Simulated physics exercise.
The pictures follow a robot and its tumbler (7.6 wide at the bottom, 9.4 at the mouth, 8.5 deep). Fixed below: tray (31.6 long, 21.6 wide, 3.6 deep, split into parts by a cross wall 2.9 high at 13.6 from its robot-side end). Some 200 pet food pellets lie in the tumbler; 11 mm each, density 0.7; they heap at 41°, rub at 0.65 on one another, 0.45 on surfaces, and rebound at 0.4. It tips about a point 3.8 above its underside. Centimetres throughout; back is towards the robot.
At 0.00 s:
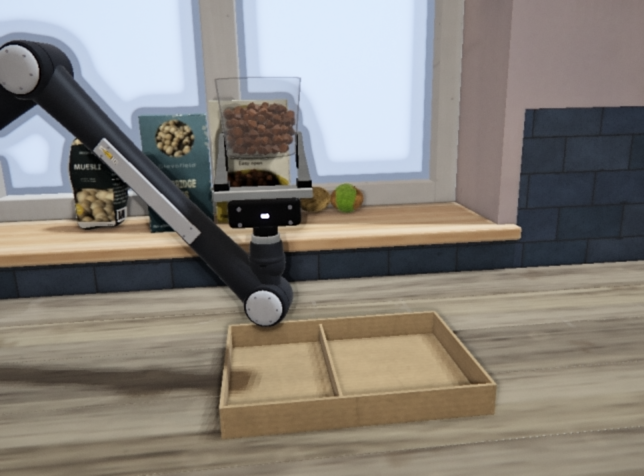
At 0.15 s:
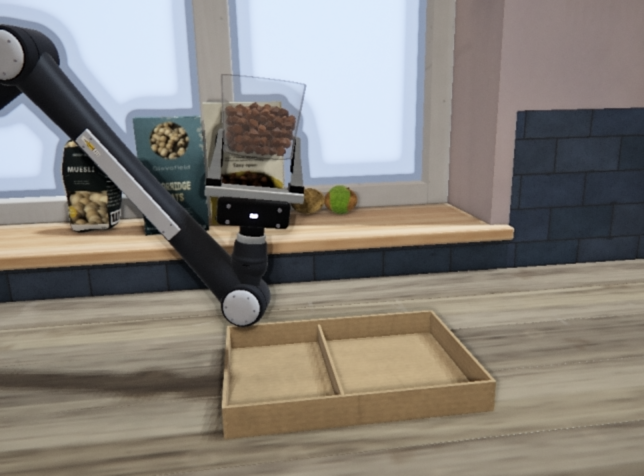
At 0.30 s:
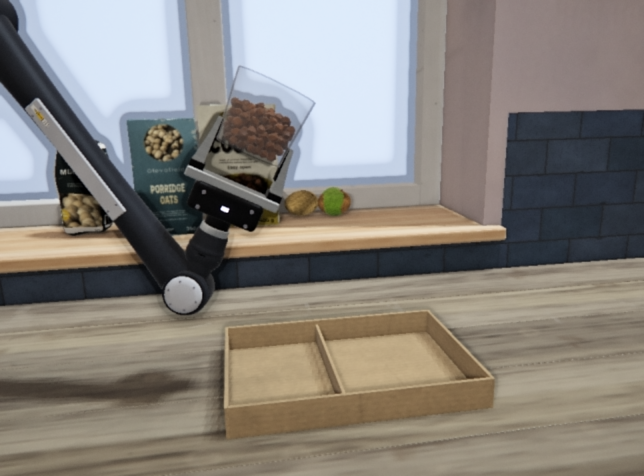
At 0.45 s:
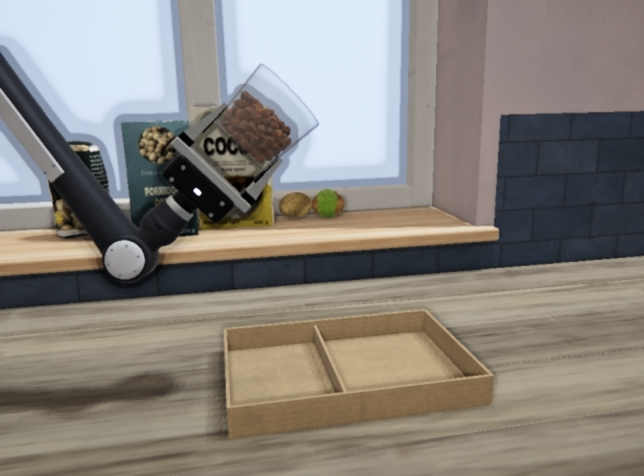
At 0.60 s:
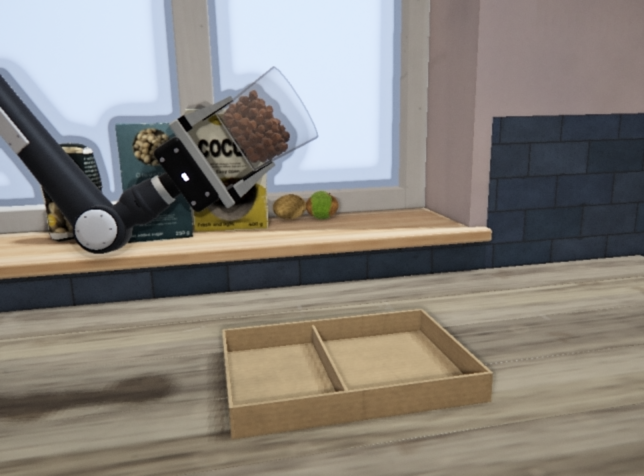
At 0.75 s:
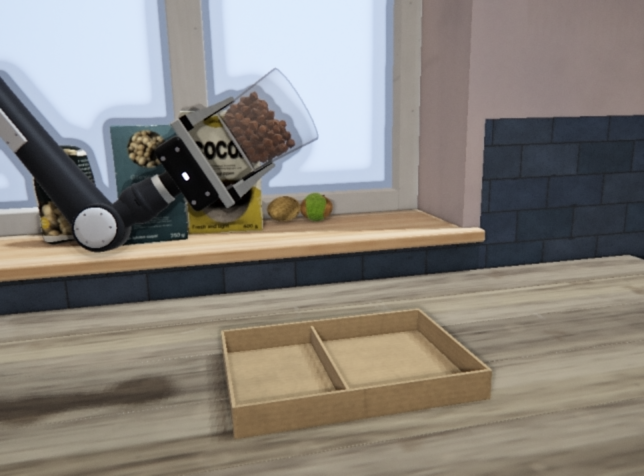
The video shows a robot arm holding a clear tumbler of brown pellets above a divided tray on a wooden counter, then lowering its elbow leftward and tilting the tumbler steadily to the right before the motion slows almost to stillness.
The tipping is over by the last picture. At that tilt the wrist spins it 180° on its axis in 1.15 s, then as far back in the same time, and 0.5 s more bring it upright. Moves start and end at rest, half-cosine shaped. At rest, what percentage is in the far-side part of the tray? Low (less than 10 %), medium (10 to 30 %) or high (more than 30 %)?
Answer: Low; less than 10 % of the pet food pellets finish in the far-side part of the tray.
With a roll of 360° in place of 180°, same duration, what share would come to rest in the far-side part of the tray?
Then about 0 per cent.
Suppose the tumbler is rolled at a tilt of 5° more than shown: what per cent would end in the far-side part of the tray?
It would be near 0 per cent.
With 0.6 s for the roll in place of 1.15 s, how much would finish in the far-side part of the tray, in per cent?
Then about 0 per cent.
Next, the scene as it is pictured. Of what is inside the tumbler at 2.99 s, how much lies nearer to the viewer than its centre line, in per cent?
About 60 per cent.
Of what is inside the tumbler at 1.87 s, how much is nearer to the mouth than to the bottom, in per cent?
Some 25 per cent.
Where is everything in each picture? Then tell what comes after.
Tumbler middle at (260, 119), upright; upper third of the load around (263, 115), from x 230 to 290, top at y 105; 197 in the tumbler, in the first picture.
Tumbler middle at (261, 119), tipped 8°; upper third of the load around (257, 117), from x 230 to 290, top at y 105, in the second picture.
Tumbler middle at (262, 120), tipped 26°; upper third of the load around (254, 116), from x 225 to 290, top at y 100, in the third picture.
Tumbler middle at (264, 122), tipped 47°; upper third of the load around (250, 114), from x 225 to 285, top at y 95, in the fourth picture.
Tumbler middle at (264, 123), tipped 59°; upper third of the load around (251, 114), from x 230 to 285, top at y 95, in the fifth picture.
Tumbler middle at (265, 124), tipped 60°; upper third of the load around (251, 115), from x 230 to 290, top at y 95; 197 in the tumbler, in the sixth picture.
After 1.87 s, tipped 60°, highest piece 38 above the table; 197 in the tumbler.
After 2.99 s, tipped 60°, highest piece 37 above the table; 197 in the tumbler.
After 3.75 s, upright, highest piece 38 above the table; 197 in the tumbler.
After 4.45 s, upright, highest piece 38 above the table; 197 in the tumbler.
At rest, 197 in the tumbler. That is 0 % in the far-side part of the tray.
